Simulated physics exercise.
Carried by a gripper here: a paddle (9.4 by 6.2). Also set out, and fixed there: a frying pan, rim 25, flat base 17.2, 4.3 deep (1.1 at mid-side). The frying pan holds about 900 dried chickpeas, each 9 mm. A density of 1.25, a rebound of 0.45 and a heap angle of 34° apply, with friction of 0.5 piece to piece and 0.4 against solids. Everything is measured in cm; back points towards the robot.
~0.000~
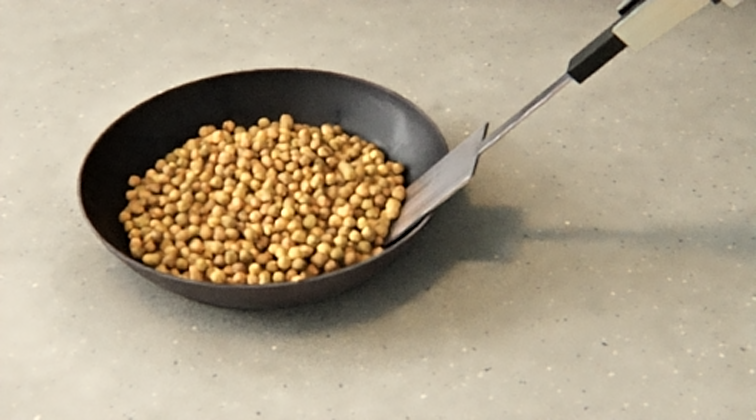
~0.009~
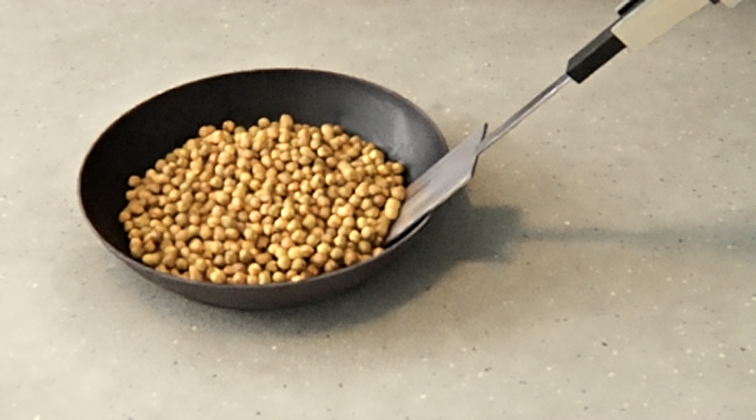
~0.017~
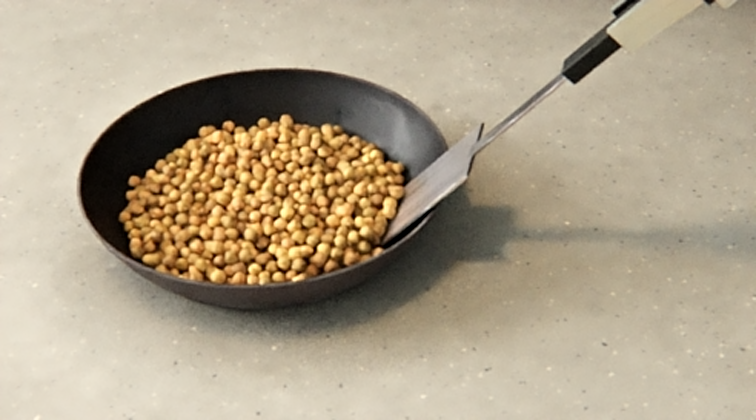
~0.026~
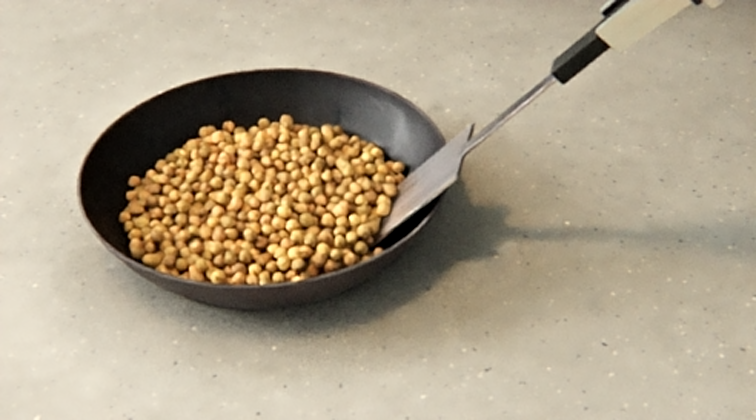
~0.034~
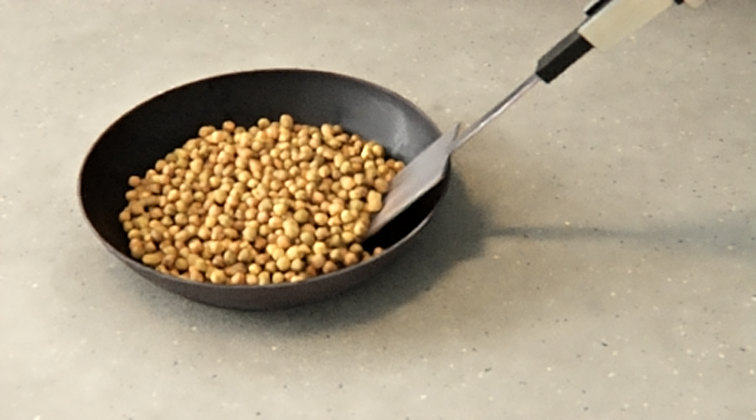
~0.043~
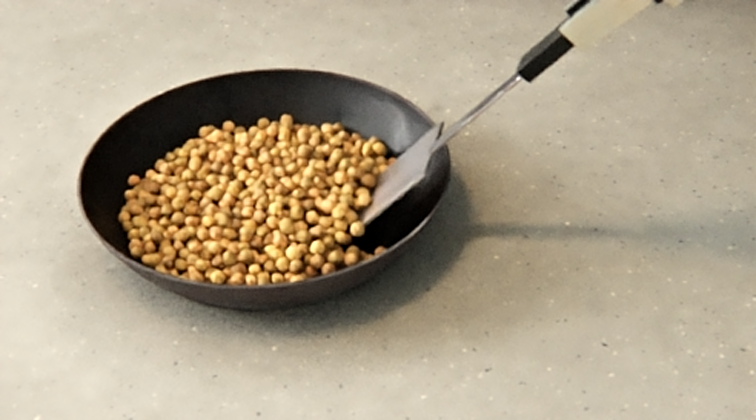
A metal spatula, held by a pale and black gripper reaching in from the upper right, pushes slowly leftward into a heap of golden-brown chickpeas, nudging those along the right side and baring a little dark pan. The chickpeas fill a round black frying pan left of centre. The speckled grey-beige countertop is seen from above at an angle by a still camera.
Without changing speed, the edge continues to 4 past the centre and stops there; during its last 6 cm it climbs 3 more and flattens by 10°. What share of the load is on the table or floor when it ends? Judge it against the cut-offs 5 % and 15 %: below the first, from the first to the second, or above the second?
From 5 to 15 %.
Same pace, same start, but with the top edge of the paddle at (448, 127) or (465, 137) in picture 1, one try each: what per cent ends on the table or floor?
First try roughly 10 percent, second try roughly 10 percent.
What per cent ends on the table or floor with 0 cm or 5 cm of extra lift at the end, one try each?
Some 0 and 10 per cent.
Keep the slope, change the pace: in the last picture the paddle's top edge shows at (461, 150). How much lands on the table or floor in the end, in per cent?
Roughly 0 per cent.
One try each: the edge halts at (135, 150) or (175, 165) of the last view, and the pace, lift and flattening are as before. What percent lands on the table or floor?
The two tries give near 25 and near 15 in a hundred.
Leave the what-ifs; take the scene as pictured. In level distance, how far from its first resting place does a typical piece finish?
Some 2 centimetres.
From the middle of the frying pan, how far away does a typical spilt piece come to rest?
It works out to near 42 cm.
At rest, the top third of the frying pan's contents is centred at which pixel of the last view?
Somewhere near (178, 184) in the last picture.
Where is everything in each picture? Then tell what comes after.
In the first picture, paddle top edge at (481, 149), sloping 49°; upper third of the load around (270, 192), from x 125 to 400, top at y 120; 900 in the frying pan.
In the second picture, paddle top edge at (480, 149), sloping 49°; upper third of the load around (270, 192), from x 125 to 400, top at y 120.
In the third picture, paddle top edge at (476, 149), sloping 49°; upper third of the load around (272, 192), from x 125 to 400, top at y 120.
In the fourth picture, paddle top edge at (466, 149), sloping 49°; upper third of the load around (276, 192), from x 125 to 400, top at y 120.
In the fifth picture, paddle top edge at (451, 149), sloping 49°; upper third of the load around (279, 189), from x 125 to 400, top at y 120.
In the sixth picture, paddle top edge at (434, 147), sloping 49°; upper third of the load around (280, 188), from x 125 to 400, top at y 120; 900 in the frying pan.
After 0.06 s, sloping 49°, highest piece 5 above the table; 900 in the frying pan.
After 0.08 s, sloping 46°, highest piece 7 above the table; 900 in the frying pan.
After 0.30 s, sloping 39°, highest piece 6 above the table; 805 in the frying pan, 90 on the table or floor, 5 on the blade or in flight.
After 1.35 s, sloping 39°, highest piece 4 above the table; 805 in the frying pan, 95 on the table or floor.
At rest, 805 in the frying pan, 95 on the table or floor. That is 11 % on the table or floor.
